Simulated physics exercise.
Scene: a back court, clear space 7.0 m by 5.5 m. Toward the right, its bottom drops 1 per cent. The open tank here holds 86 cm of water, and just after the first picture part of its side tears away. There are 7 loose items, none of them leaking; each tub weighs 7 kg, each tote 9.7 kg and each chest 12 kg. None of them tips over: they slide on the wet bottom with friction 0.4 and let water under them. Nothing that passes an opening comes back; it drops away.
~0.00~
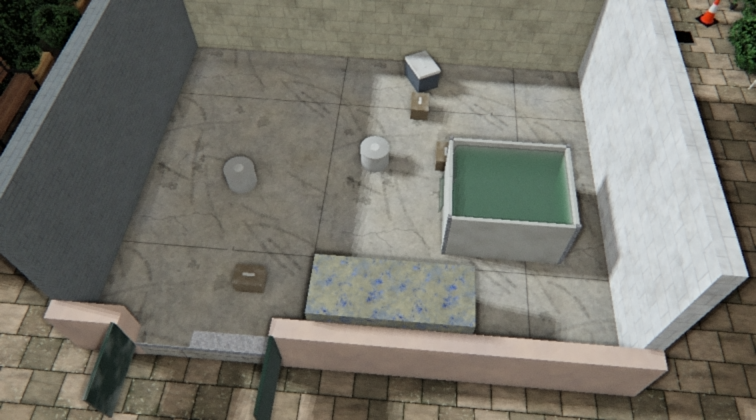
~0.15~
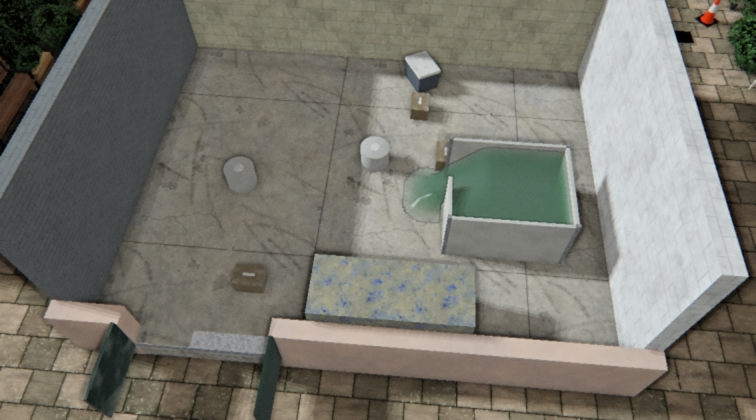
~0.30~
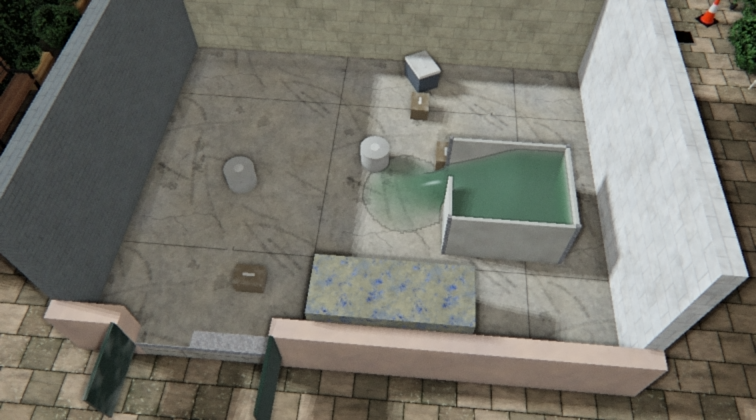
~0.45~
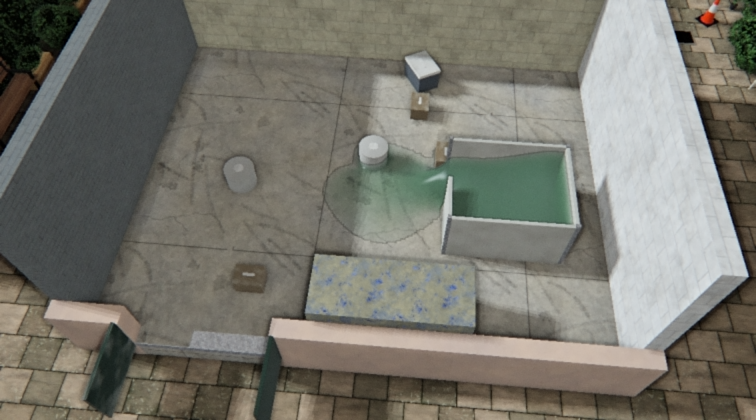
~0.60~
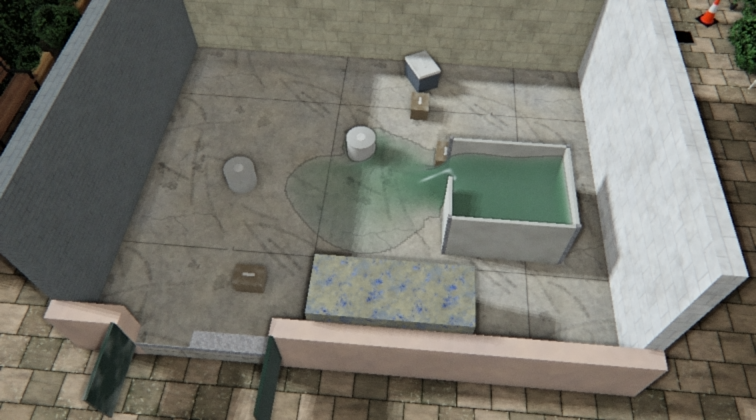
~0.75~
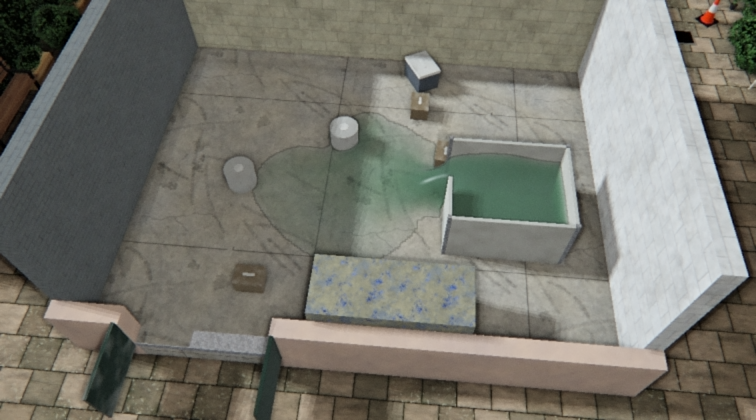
In a walled, paved back court, green water pours from the torn left side of an open tank and spreads leftward across the ground in a widening sheet, then pushes a white round tub a short way back and left.
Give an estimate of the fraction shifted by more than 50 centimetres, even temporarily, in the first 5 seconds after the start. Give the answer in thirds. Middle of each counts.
One to two thirds.
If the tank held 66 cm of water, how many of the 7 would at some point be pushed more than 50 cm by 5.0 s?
It would come to 2 of them.
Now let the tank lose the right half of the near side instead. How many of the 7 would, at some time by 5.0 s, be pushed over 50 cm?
So the tally would be 0.
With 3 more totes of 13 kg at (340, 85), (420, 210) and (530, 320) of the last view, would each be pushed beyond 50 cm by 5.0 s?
In the order asked: Not as far, farther than that, not as far.
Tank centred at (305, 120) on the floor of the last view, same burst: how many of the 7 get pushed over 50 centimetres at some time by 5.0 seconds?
The count would be 2.
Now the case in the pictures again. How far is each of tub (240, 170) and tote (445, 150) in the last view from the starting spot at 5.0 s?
Respectively, 40 centimetres and 0 centimetres.
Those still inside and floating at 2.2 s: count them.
At that time, 2.
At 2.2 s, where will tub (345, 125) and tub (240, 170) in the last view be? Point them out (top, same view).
Estimated pixels: (201, 38) and (153, 167).
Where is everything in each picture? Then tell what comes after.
A tub at (375, 147), on the bottom; a tote at (446, 152) rests on the ground; water covers 2.1 m2; 0 of 7 have shifted, in the first frame.
A tub at (375, 147) rests on the ground; a tote at (446, 152), on the bottom; water covers 2.6 m2; 0 of 7 have shifted, in the second frame.
A tub at (375, 147) rests on the ground; a tote at (446, 152), on the bottom; 3.4 m2 under water; 0 of 7 have shifted, in the third frame.
A tub at (373, 146) rests on the ground; a tote at (446, 152), on the bottom; water covers 4.5 m2; 0 of 7 have shifted, in the fourth frame.
A tub at (361, 137), on the bottom, 28 cm from its start; a tote at (446, 151) rests on the ground; water covers 5.9 m2; 1 of 7 have shifted, in the fifth frame.
A tub at (344, 127), on the bottom, 63 cm from its start; a tote at (446, 151) rests on the ground; 7.6 m2 under water; 1 of 7 have shifted, in the sixth frame.
After 1.1 s 1 of 7 are over 50 cm from their spots; 0 afloat.
After 2.2 s 2 of 7 are over 50 cm from their spots; 2 afloat.
After 3.5 s 3 of 7 are over 50 cm from their spots; 1 afloat.
After 5.0 s 2 of 7 are over 50 cm from their spots, and 3 have been at some point; 1 afloat.
